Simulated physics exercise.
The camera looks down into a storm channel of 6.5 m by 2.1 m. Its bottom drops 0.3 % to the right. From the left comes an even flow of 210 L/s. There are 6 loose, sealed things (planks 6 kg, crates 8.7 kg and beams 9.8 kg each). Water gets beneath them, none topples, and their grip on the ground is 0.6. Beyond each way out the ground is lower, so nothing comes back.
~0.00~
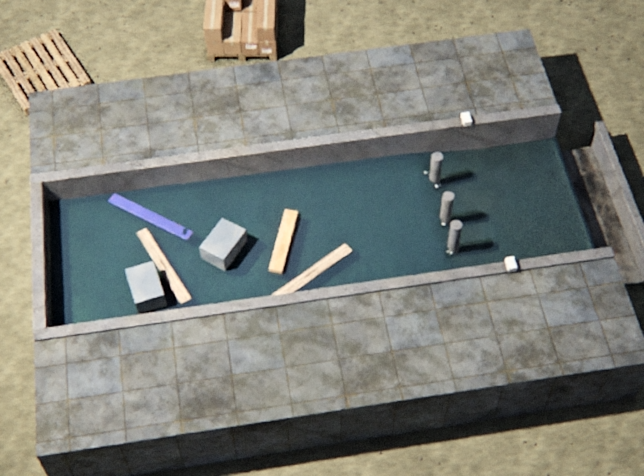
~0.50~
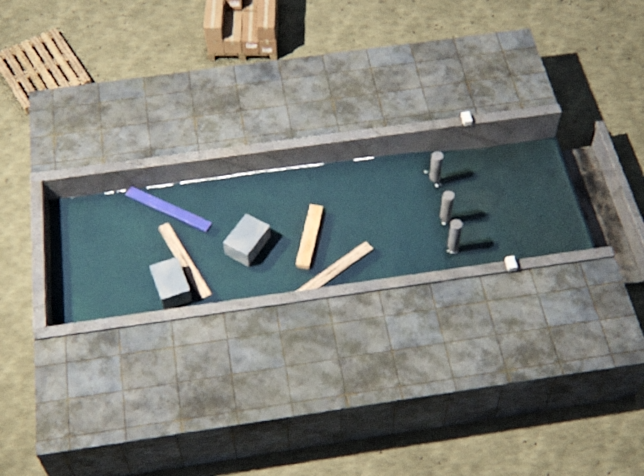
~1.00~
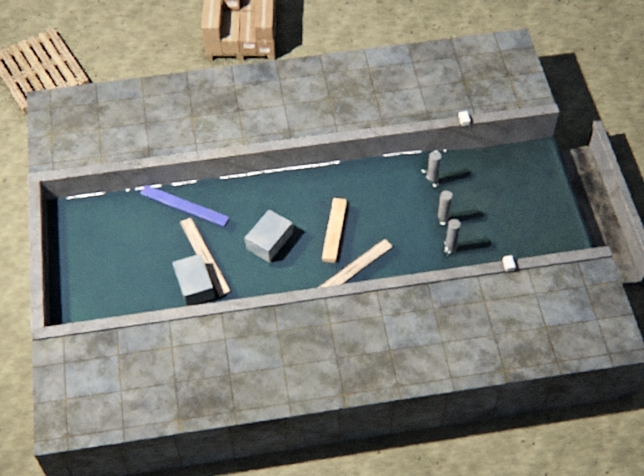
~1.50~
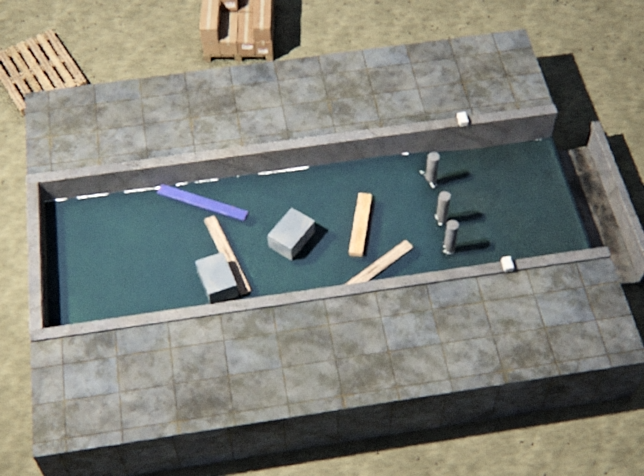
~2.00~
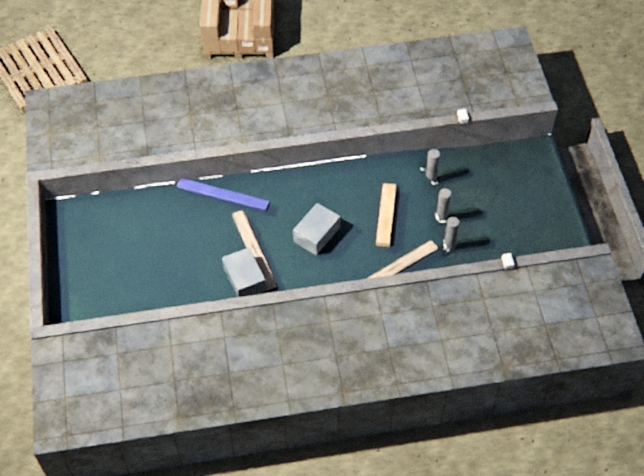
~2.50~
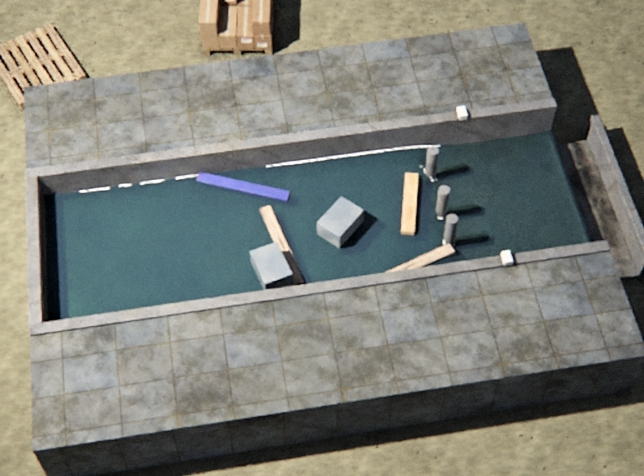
A stone-paved channel of dark teal water lies on sandy ground, seen from high above by a nearly still camera. A blue plank floats near the far wall at left, with two grey crates and three pale wooden beams around it, while three short posts stand at right. All six loose pieces drift steadily rightward together, the blue plank turning slightly and the leading beams drawing close to the posts.
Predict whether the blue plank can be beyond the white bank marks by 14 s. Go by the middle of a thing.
Blue plank crosses.
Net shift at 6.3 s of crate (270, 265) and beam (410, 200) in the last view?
In that order: 350 cm, 200 cm.
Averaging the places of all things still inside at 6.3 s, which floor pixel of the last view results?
Around (415, 226).
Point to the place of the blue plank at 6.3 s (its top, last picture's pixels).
Near (396, 154).
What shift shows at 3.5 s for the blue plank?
About 200 cm.
After 3.5 s the blue plank is near (287, 177), 1.8 m from its start, afloat; 0 of 6 are over the mark; 6 afloat.
After 6.3 s the blue plank is near (396, 154), 3.3 m from its start, afloat; 1 of 6 are over the mark; 5 afloat.
After 10.0 s the blue plank has gone out; 4 of 6 are over the mark; 2 afloat.
After 14.0 s the blue plank has gone out; 4 of 6 are over the mark; 2 afloat.
